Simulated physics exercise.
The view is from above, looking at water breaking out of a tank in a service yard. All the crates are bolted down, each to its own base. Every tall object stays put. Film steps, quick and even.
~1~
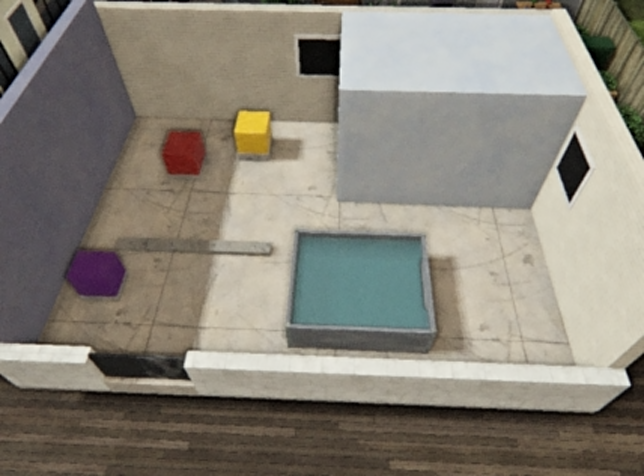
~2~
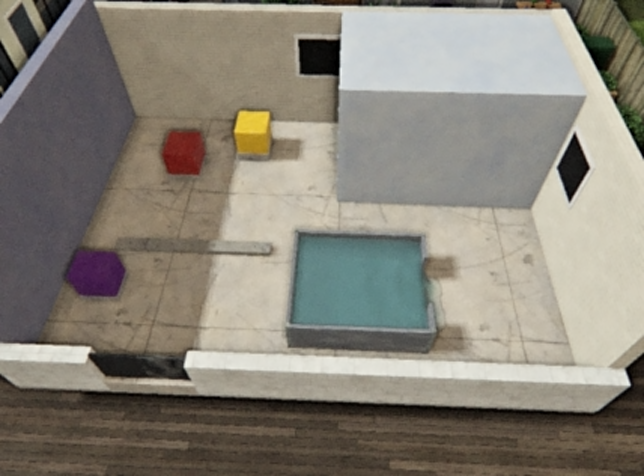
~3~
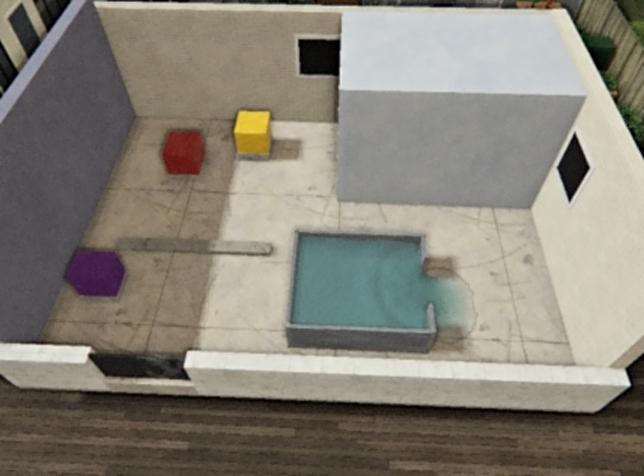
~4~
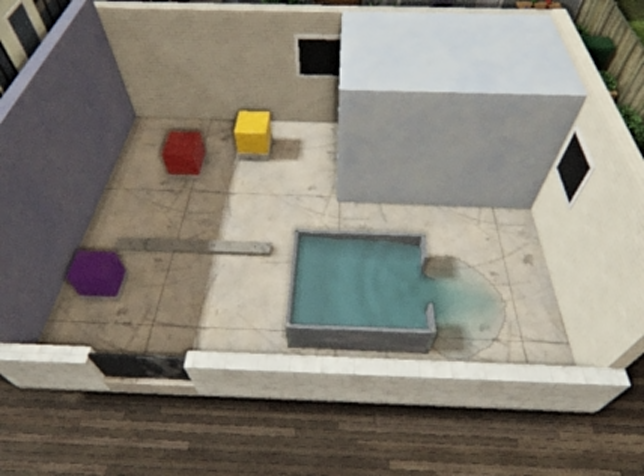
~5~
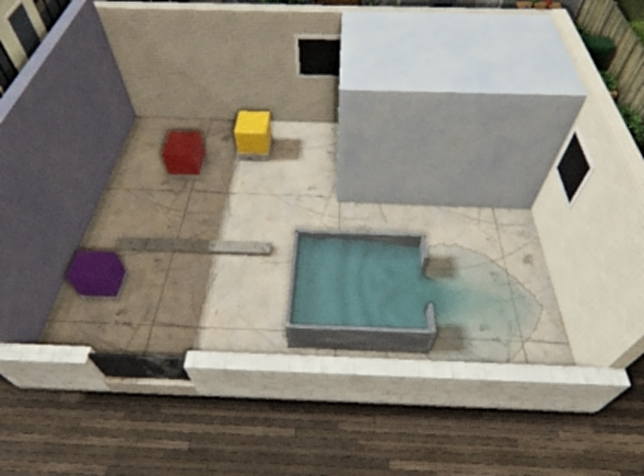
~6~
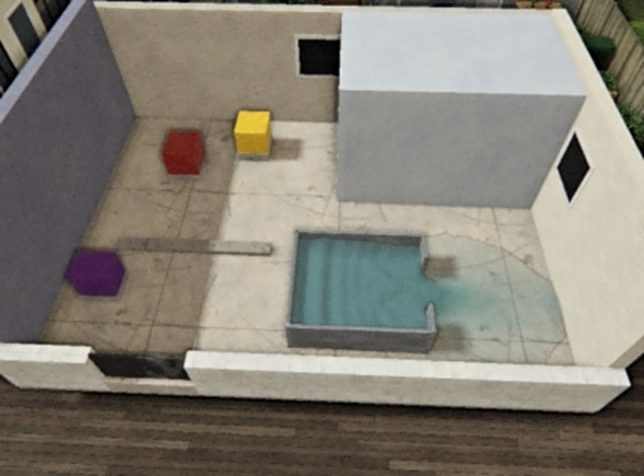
A teal water tank with low grey walls breaks open on its right side, in a walled yard seen from above by a still camera. A big pale grey block stands behind it, with red and yellow cubes at the back left, a purple block near the left wall and a low grey strip between. Water pours through the gap and fans rightward across the pale floor, while ripples cross the tank.
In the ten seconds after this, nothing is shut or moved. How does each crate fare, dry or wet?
The red crate comes out dry. The yellow crate comes out dry. The purple crate comes out dry.
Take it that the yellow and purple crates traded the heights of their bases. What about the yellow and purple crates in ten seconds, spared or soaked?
The yellow crate stays untouched, the purple crate stays untouched.
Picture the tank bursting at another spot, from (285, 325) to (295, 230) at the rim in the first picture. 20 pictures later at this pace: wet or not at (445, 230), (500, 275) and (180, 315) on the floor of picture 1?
First: Spared by the leak. Second: Spared by the leak. Third: Reached by the flood.
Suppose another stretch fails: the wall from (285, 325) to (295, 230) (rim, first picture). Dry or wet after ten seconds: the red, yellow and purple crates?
As I see it, red gets reached, yellow is not reached and purple gets reached.
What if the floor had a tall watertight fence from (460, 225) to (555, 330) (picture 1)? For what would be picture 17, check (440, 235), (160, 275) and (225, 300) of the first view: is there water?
The first point comes out inundated, the next unwetted, the last unwetted.
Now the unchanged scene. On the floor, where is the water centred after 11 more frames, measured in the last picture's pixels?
The balance point is around (431, 300).
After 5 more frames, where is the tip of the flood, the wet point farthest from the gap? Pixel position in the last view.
Somewhere about (532, 216).
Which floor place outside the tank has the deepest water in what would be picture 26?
It should be deepest at about (532, 216).
A moment on, water covers 20 % of the floor; the red crate not reached, the yellow crate not reached, the purple crate not reached.
Next, water covers 20 % of the floor; the red crate not reached, the yellow crate not reached, the purple crate not reached.
Then, water covers 30 % of the floor; the red crate not reached, the yellow crate not reached, the purple crate not reached.
Later, water covers 60 % of the floor; the red crate water round its plinth, the yellow crate not reached, the purple crate not reached.
In the end, water covers 90 % of the floor; the red crate stayed above the water, the yellow crate stayed above the water, the purple crate stayed above the water.
